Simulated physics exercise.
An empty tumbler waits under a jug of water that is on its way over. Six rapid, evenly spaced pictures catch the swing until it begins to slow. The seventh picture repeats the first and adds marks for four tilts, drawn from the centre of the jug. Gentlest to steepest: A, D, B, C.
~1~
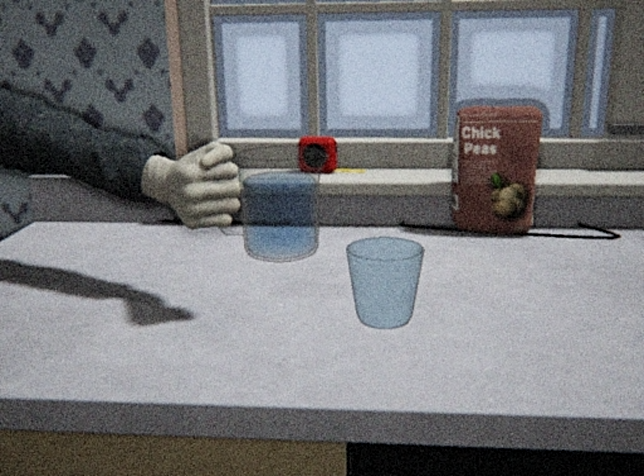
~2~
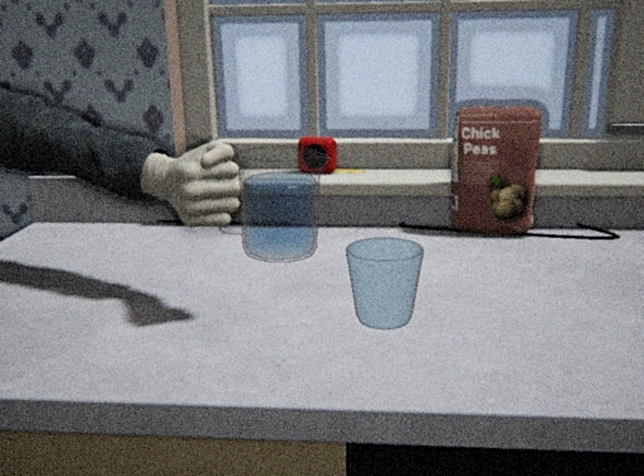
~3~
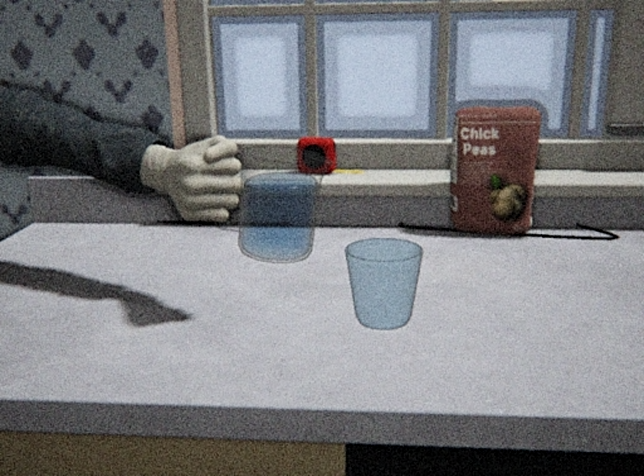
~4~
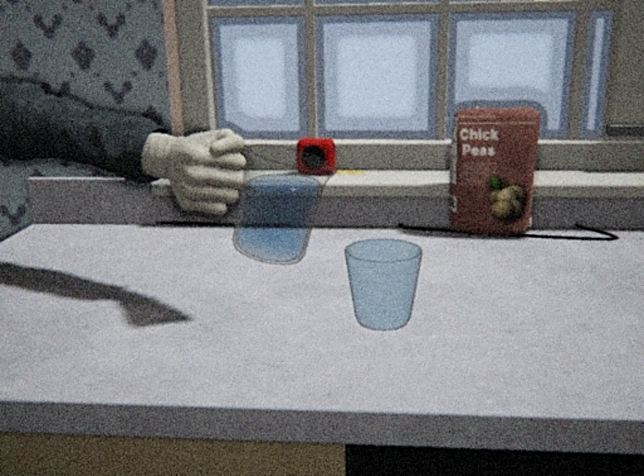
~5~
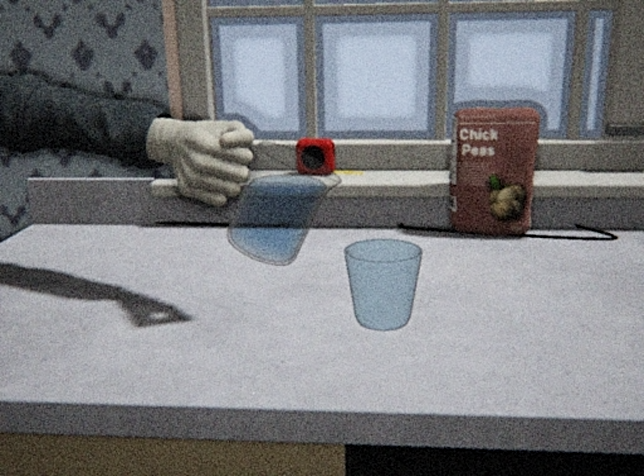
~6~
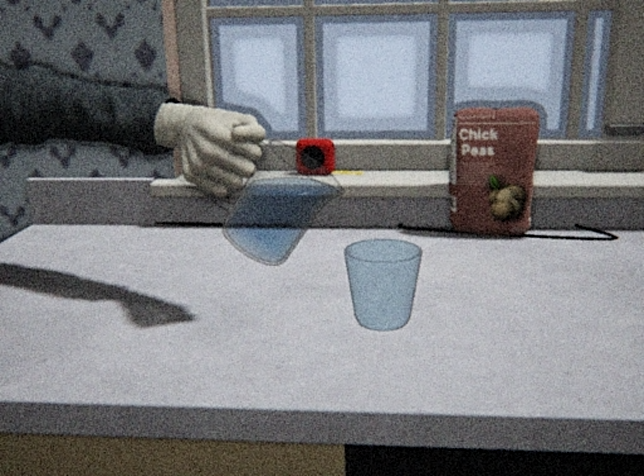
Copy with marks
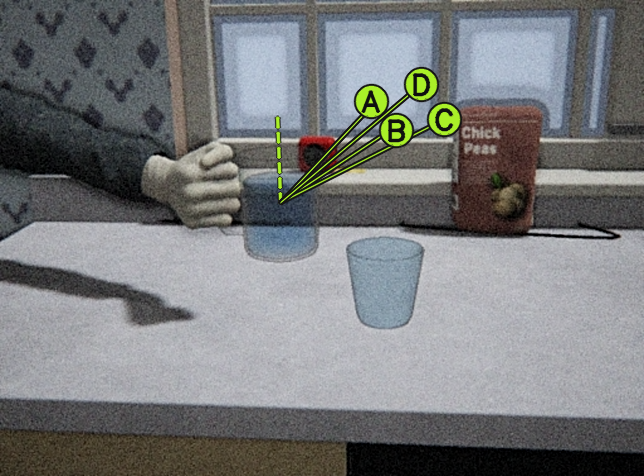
A pale countertop below a paned window and patterned wallpaper is seen from the front, slightly above, in a grainy view that stays practically still. A clear jug of blue water is by a pale hand in a dark sleeve at left, with a light-blue tumbler near the centre, a small red object on the sill, and a reddish chick peas package at right. The jug starts upright, then tilts steadily rightward as the hand turns with it.
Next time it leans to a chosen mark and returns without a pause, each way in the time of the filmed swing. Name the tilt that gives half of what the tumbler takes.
C works best here.
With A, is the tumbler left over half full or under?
Under.
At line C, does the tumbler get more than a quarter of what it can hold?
Yes.
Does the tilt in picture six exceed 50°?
No, it does not.
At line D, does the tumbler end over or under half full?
Under half.
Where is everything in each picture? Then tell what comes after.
Upright, lip at (327, 156); rim of the tumbler round (385, 248); nothing has left yet.
Upright, lip at (328, 158); nothing has left yet.
Tipped about 7°, lip at (331, 162); nothing has left yet.
Tipped about 14°, lip at (335, 171); nothing has left yet.
Tipped about 23°, lip at (340, 180); nothing has left yet.
Tipped about 33°, lip at (343, 192); nothing has left yet.
On the marked copy, A at (362, 115); B at (380, 136); C at (429, 127); D at (408, 95).
With A, the tumbler ends with about 12 % of what it can hold.
With B, the tumbler ends with about 33 % of what it can hold.
With C, the tumbler ends with about 49 % of what it can hold.
With D, the tumbler ends with about 21 % of what it can hold.
